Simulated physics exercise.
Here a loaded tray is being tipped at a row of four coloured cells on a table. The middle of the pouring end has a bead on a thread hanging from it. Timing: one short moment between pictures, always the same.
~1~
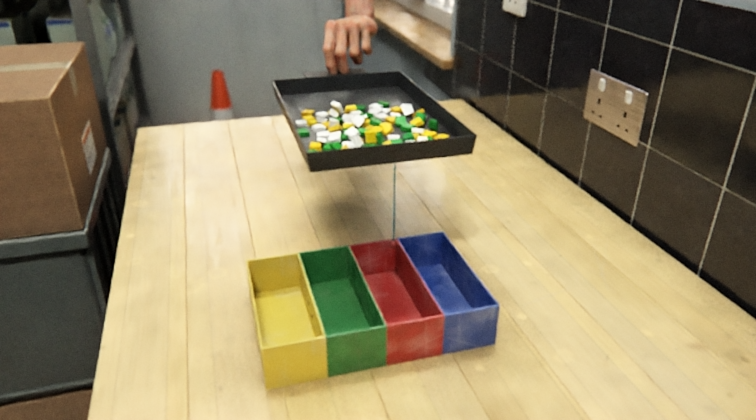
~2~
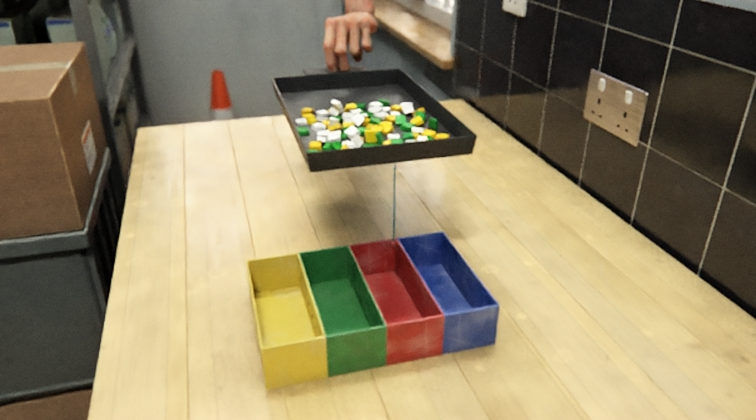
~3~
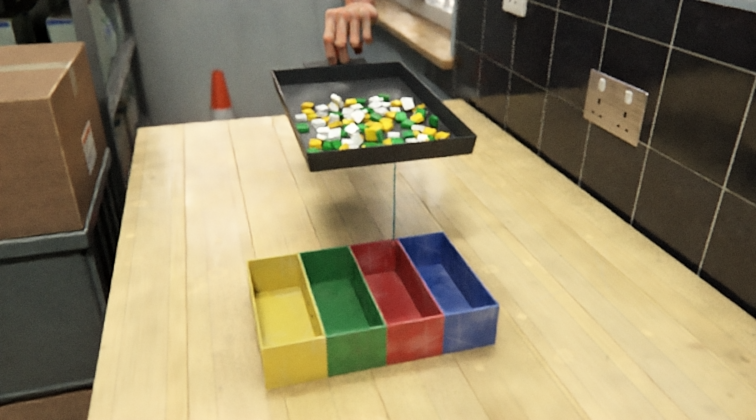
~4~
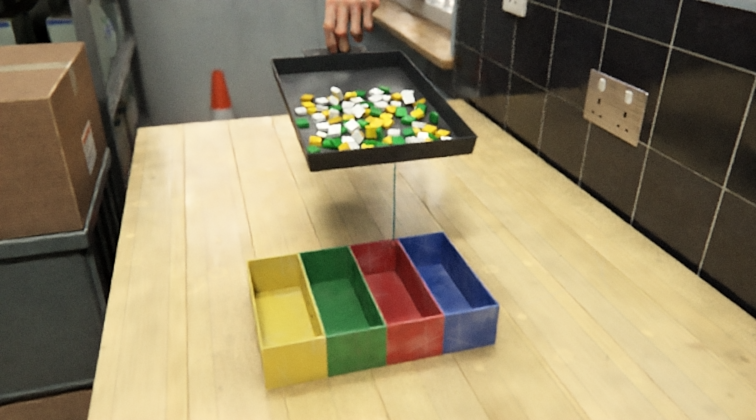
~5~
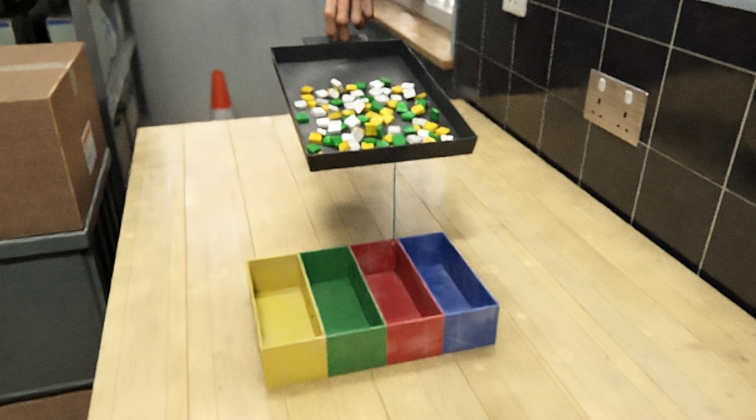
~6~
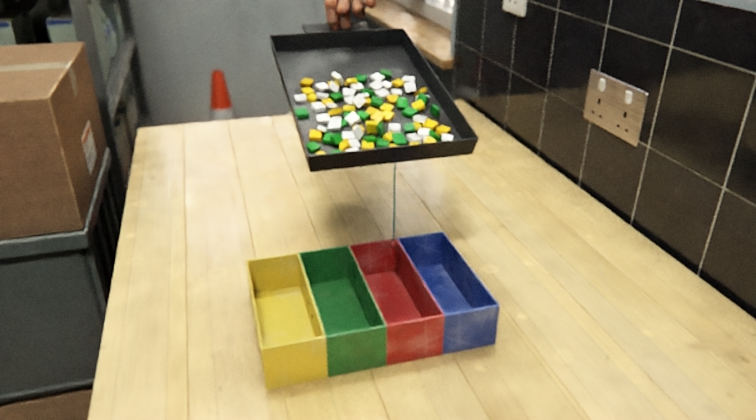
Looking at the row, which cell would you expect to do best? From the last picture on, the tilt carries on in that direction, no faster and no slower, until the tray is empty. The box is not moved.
I would expect the red cell to do best.
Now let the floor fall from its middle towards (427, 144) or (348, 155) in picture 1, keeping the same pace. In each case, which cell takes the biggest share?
The blue one, then that green cell.
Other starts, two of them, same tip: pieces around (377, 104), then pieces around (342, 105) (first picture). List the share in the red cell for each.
Around 30 then around 40 per cent.
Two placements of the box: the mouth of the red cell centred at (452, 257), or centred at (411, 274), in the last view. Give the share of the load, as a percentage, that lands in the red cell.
It works out to 20 percent and then 40 percent.
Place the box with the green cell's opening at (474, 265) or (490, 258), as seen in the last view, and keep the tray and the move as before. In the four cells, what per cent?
It comes to about 40 per cent the first time and about 30 per cent the second.
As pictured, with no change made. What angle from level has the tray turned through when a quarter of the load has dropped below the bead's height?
A tilt of roughly 100°.
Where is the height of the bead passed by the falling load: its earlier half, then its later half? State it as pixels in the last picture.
I'd place the first part at (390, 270) and the rest at (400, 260).
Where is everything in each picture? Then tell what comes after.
In the first frame, corners of the pouring end (309, 152) and (473, 134), level; middle of the load (371, 130), mosaic tiles; bead on its thread (394, 244); yellow cell (295, 359); green cell (357, 347); red cell (415, 336); blue cell (471, 326).
In the second frame, corners of the pouring end (310, 152) and (473, 134), level; middle of the load (371, 129).
In the third frame, corners of the pouring end (310, 152) and (474, 135), tipped barely, level across its low end; middle of the load (371, 126).
In the fourth frame, corners of the pouring end (310, 153) and (474, 135), tipped a little, level across its low end; middle of the load (371, 121).
In the fifth frame, corners of the pouring end (310, 153) and (475, 136), tipped a little, level across its low end; middle of the load (372, 117).
In the sixth frame, corners of the pouring end (311, 154) and (475, 137), tipped a little, level across its low end; middle of the load (372, 113); yellow cell (295, 359); green cell (357, 347); red cell (415, 336); blue cell (471, 326).
Just after the last frame, tray tipped steeply; every one on the tray.
A moment on, tray tipped right over; roughly two thirds on the tray; about a tenth in the red cell; about a tenth in the green cell; just a few in the blue cell; just a few in the yellow cell; about a tenth falling or outside the box.
Further on, tray tipped past a quarter turn; roughly a third in the red cell; roughly a quarter in the green cell; roughly a quarter in the blue cell; just a few in the yellow cell; about a tenth falling or outside the box.
When it is over, tray tipped past a quarter turn; roughly a third in the red cell; roughly a quarter in the green cell; roughly a quarter in the blue cell; just a few in the yellow cell; about a tenth outside the box.
